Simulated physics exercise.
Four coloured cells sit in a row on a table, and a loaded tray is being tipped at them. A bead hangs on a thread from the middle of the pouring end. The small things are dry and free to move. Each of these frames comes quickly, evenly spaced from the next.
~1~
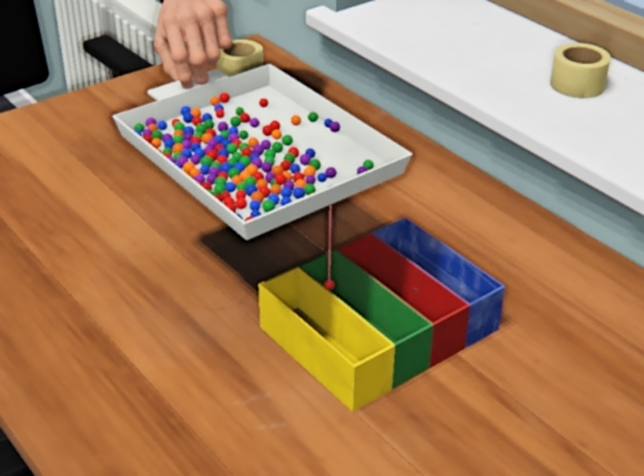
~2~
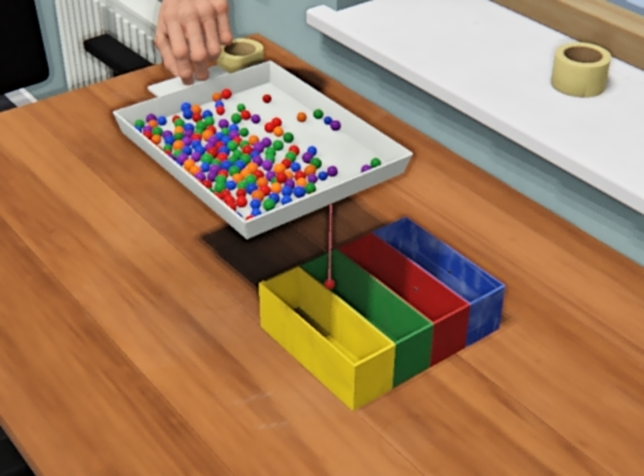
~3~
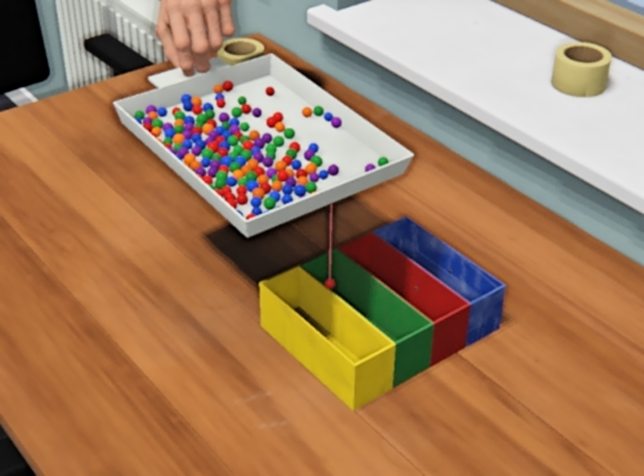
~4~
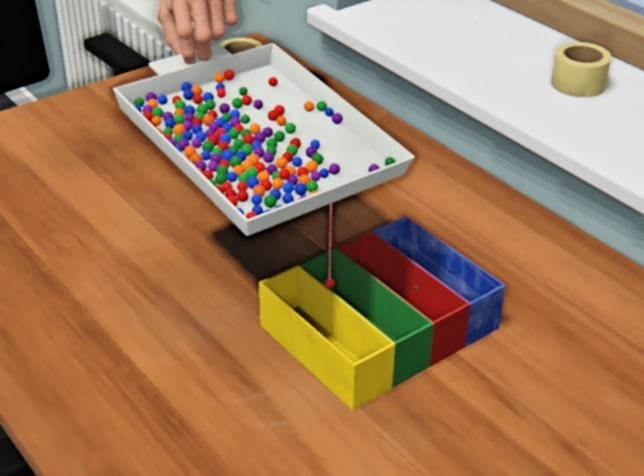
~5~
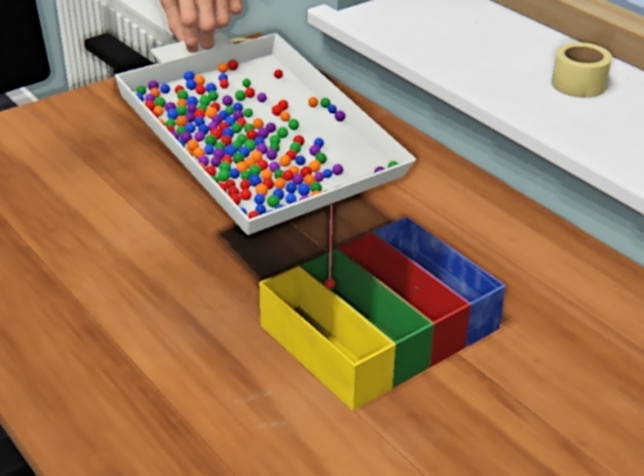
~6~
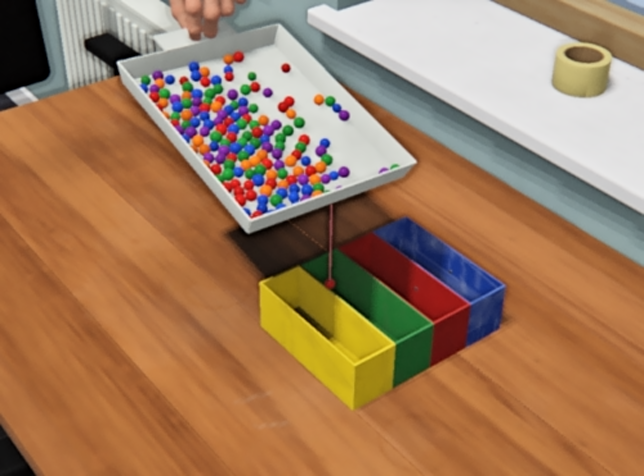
On a wooden table, a hand slowly raises the far end of a bead-filled tray.
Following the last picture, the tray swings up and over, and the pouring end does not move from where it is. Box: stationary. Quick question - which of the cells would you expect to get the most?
I would expect the red cell to get the most.
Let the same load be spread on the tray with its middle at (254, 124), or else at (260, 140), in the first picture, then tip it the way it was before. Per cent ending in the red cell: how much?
Close to 40 in a hundred, then close to 50 in a hundred.
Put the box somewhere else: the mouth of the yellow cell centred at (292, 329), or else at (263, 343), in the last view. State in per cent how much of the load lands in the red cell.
Near 30 % and 20 %.
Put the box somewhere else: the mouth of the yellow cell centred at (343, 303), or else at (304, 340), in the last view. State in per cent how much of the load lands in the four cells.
Roughly 90 per cent, then roughly 90 per cent.
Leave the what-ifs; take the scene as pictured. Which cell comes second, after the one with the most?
Second position is held by the cell in green.
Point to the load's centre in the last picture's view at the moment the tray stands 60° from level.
I'd put it at about (343, 171).
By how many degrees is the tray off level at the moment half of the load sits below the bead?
The angle is roughly 85° at that point.
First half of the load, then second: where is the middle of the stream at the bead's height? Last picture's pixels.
It goes through near (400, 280) first, then near (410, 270).
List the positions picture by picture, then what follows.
The first picture shows corners of the pouring end (246, 218) and (404, 153), level; middle of the load (232, 164), round plastic beads; bead on its thread (329, 285); yellow cell (373, 374); green cell (412, 352); red cell (449, 332); blue cell (485, 313).
The second picture shows corners of the pouring end (247, 217) and (404, 153), level; middle of the load (233, 161).
The third picture shows corners of the pouring end (248, 216) and (406, 154), tipped barely, lowest at the right corner; middle of the load (233, 157).
The fourth picture shows corners of the pouring end (249, 215) and (406, 155), tipped a little, lowest at the right corner; middle of the load (234, 151), just a few on the move.
The fifth picture shows corners of the pouring end (251, 215) and (408, 158), tipped a little, lowest at the right corner; middle of the load (237, 146), about a tenth on the move.
The sixth picture shows corners of the pouring end (252, 215) and (409, 160), tipped clearly, lowest at the right corner; middle of the load (242, 143), almost all on the move; yellow cell (373, 373); green cell (413, 352); red cell (450, 331); blue cell (485, 312).
Just after the last frame, tray tipped steeply; almost all on the tray; just a few in the red cell; about a tenth falling or outside the box.
A moment on, tray tipped right over; about a tenth on the tray; roughly a third in the red cell; roughly a quarter in the green cell; about a tenth in the blue cell; about a tenth in the yellow cell; about a tenth falling or outside the box.
Further on, tray tipped past a quarter turn; roughly half in the red cell; roughly a quarter in the green cell; about a tenth in the blue cell; about a tenth in the yellow cell; about a tenth falling or outside the box.
When it is over, tray tipped past a quarter turn; roughly half in the red cell; roughly a quarter in the green cell; about a tenth in the blue cell; about a tenth in the yellow cell; about a tenth outside the box.
